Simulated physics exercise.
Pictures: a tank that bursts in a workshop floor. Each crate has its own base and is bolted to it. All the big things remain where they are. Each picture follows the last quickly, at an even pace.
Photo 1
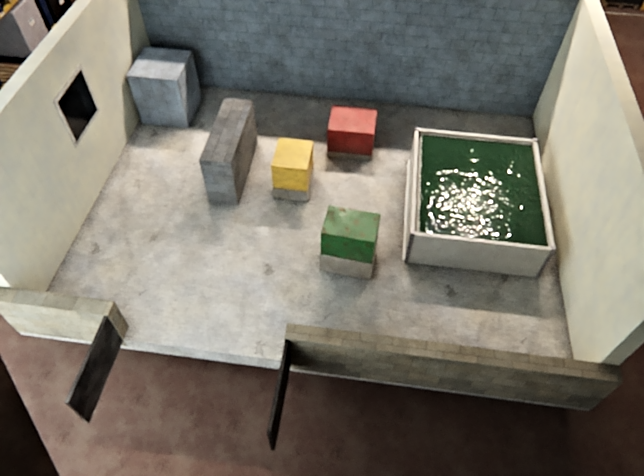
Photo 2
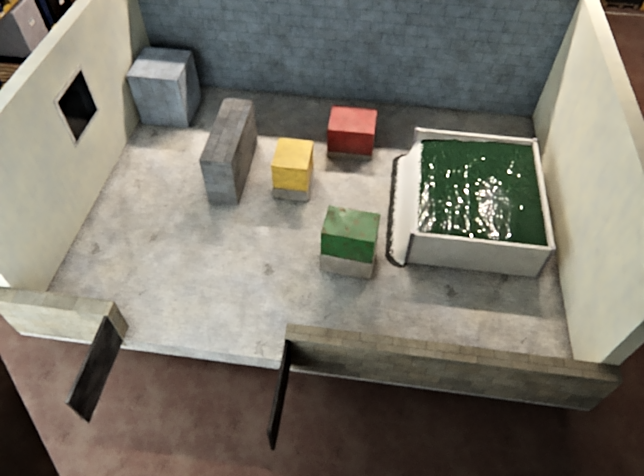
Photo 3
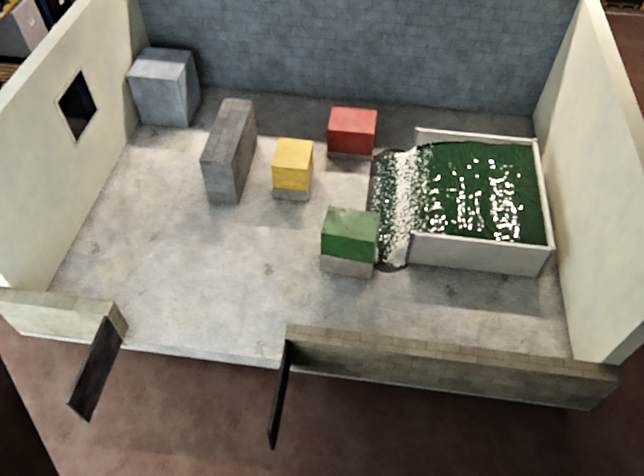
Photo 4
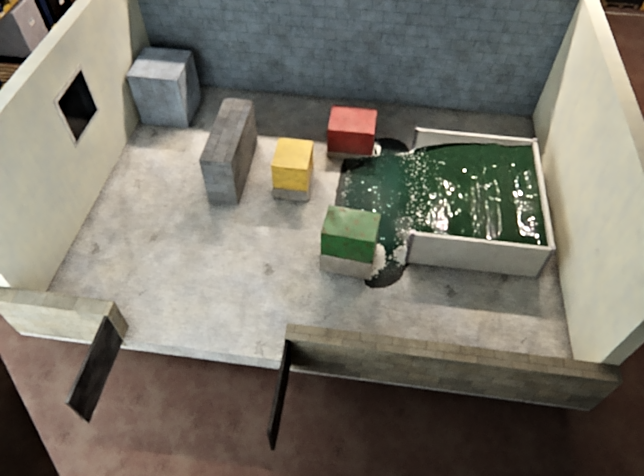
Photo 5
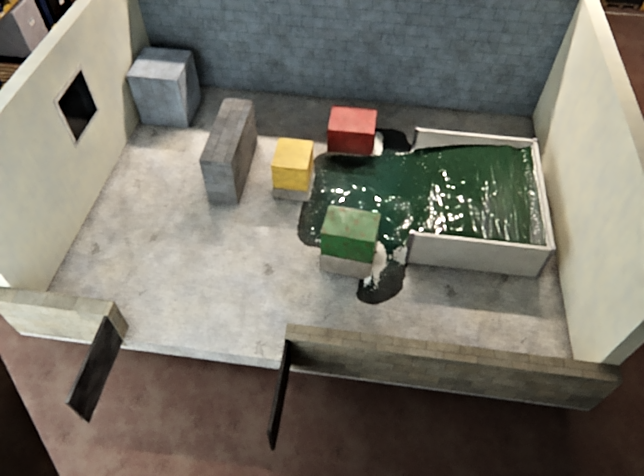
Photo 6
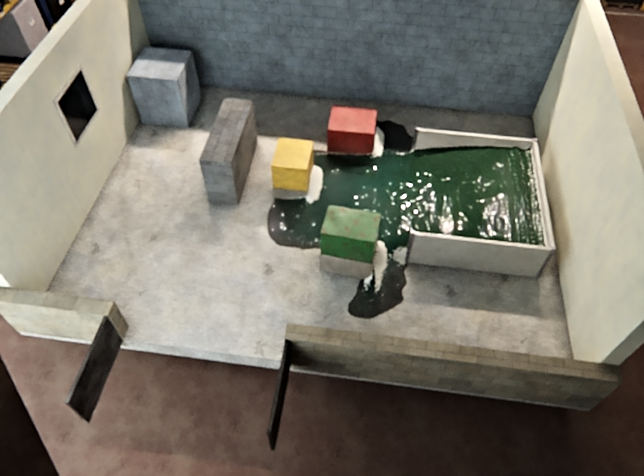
The video shows a walled workshop floor with coloured blocks and a tank of green liquid, whose left side opens; the liquid pours out leftward, spreads around the red and green blocks, and then reaches the yellow block.
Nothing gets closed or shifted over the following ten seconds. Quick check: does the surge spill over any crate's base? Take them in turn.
Result: Yellow crate wet, red crate wet, green crate dry.
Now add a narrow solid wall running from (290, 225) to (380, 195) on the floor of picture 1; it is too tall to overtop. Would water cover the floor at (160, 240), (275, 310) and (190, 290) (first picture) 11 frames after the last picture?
Taking the three spots in order: Soaked, soaked, soaked.
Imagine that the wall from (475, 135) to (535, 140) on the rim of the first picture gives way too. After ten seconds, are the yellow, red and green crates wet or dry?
Going crate by crate, the yellow one stays out of reach, then the red one is caught, then the green one stays out of reach.
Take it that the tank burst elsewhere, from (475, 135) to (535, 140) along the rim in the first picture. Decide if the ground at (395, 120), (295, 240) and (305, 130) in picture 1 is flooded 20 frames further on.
Taking the points one after the other, they come out inundated, not soaked and inundated.
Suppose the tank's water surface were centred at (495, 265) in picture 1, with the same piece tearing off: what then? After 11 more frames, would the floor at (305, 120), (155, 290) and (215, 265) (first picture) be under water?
Results in order - swamped, swamped, swamped.
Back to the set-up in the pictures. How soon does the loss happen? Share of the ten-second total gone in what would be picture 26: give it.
Something close to 10 percent by that point.
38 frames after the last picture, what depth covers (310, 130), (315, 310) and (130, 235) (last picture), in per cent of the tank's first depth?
Going in order, roughly 10, 4 and 12 %.
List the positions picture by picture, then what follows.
The first picture shows still water in the water tank at (477, 187).
In the second picture, the front is at (402, 265), out from the gap at (413, 196).
In the third picture, water pours out at (412, 198) and has run to (377, 265).
In the fourth picture, the front is at (372, 282), out from the gap at (412, 199).
In the fifth picture, the front is at (366, 297), out from the gap at (412, 200).
In the sixth picture, the front is at a hidden place, out from the gap at (412, 200).
A moment on, water covers 35 % of the floor; the yellow crate water round its plinth, the red crate water round its plinth, the green crate water round its plinth.
Next, water covers 60 % of the floor; the yellow crate water round its plinth, the red crate water round its plinth, the green crate water round its plinth.
Then, water covers 80 % of the floor; the yellow crate water round its plinth, the red crate water round its plinth, the green crate water round its plinth.
Later, water covers 95 % of the floor; the yellow crate water round its plinth, the red crate water round its plinth, the green crate water round its plinth.
In the end, water covers 100 % of the floor; the yellow crate was topped, the red crate was topped, the green crate stayed above the water.
